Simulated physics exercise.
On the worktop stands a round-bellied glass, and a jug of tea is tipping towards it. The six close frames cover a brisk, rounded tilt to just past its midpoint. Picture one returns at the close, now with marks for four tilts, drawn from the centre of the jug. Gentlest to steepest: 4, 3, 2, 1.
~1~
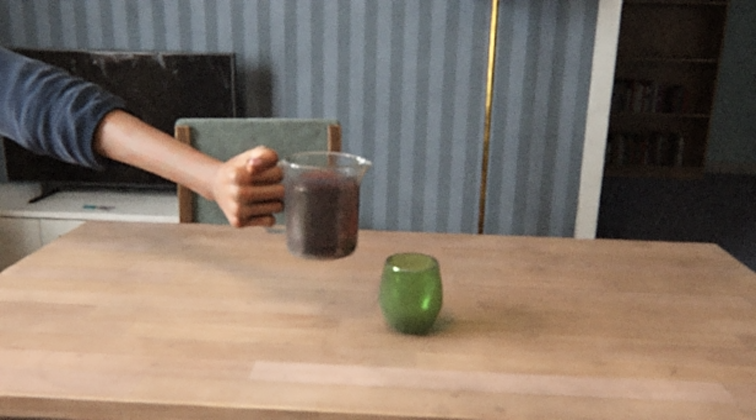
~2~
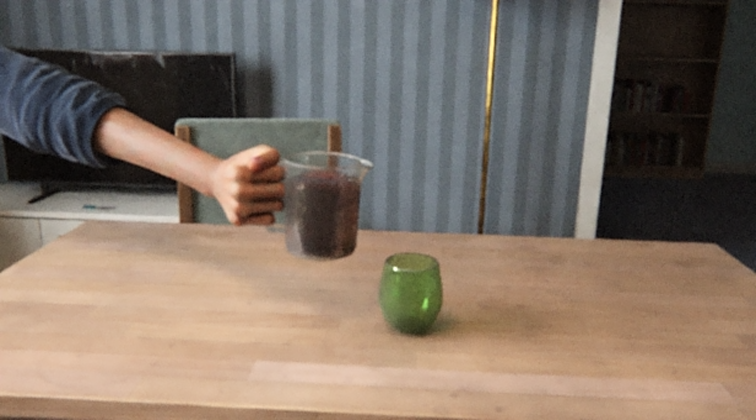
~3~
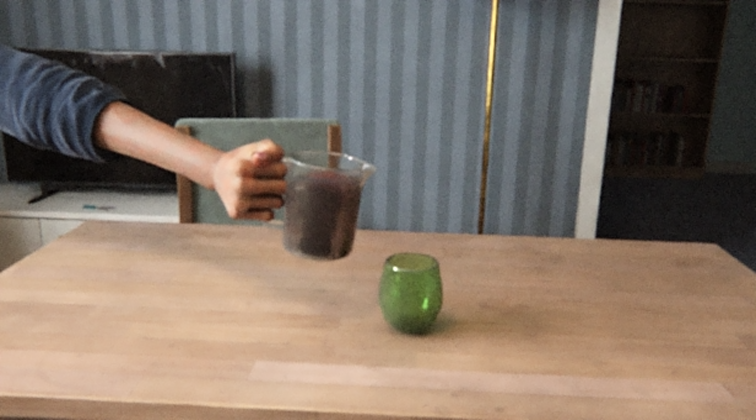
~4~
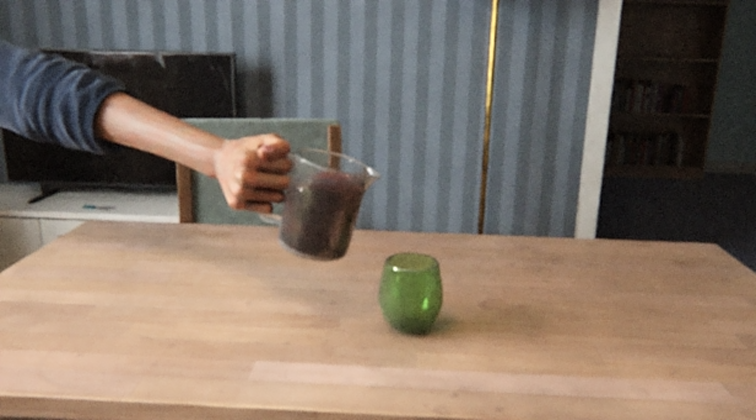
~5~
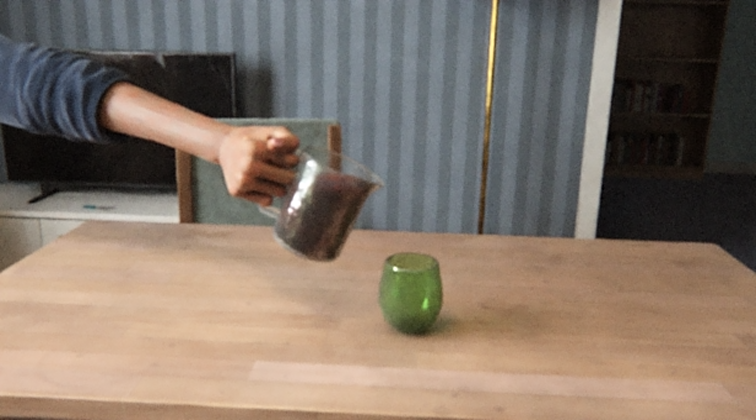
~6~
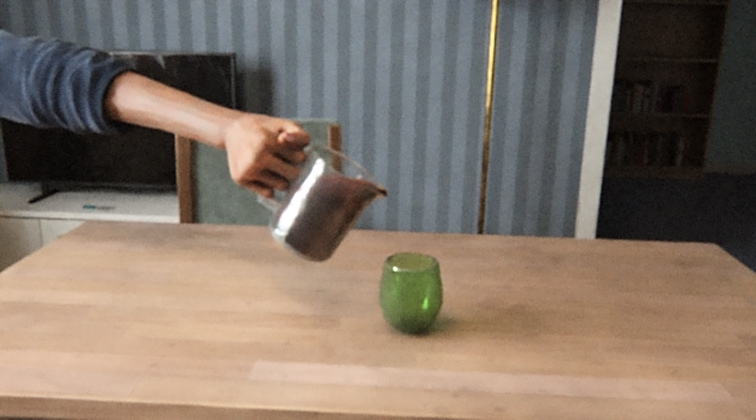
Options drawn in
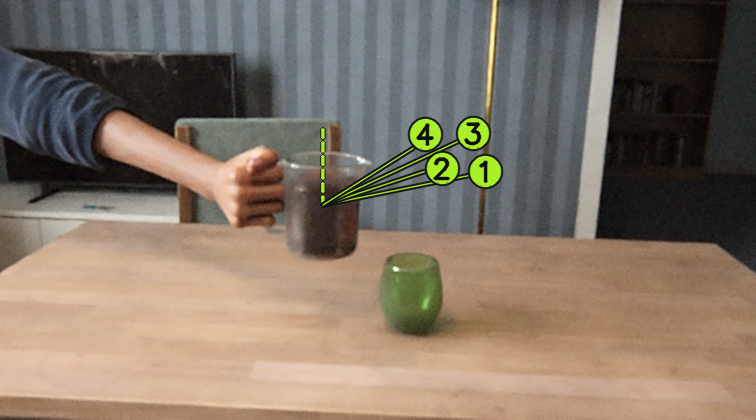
At a wooden table, a hand holding a glass jug of dark tea upright, then gradually tilting it rightward near a green glass.
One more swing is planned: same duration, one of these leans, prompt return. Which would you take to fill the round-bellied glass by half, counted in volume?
Line 4.
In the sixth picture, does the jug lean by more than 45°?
No.
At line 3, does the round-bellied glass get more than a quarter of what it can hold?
Yes, it does.
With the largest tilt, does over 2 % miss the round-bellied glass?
Yes.
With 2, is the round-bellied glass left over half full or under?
Over.
In lime, 1 at (469, 175); 2 at (424, 171); 3 at (458, 141); 4 at (413, 148).
With 1, the round-bellied glass ends with about 84 % of what it can hold; 16 % of the tea is spilt.
With 2, the round-bellied glass ends with about 79 % of what it can hold; 6 % of the tea is spilt.
With 3, the round-bellied glass ends with about 67 % of what it can hold.
With 4, the round-bellied glass ends with about 49 % of what it can hold.
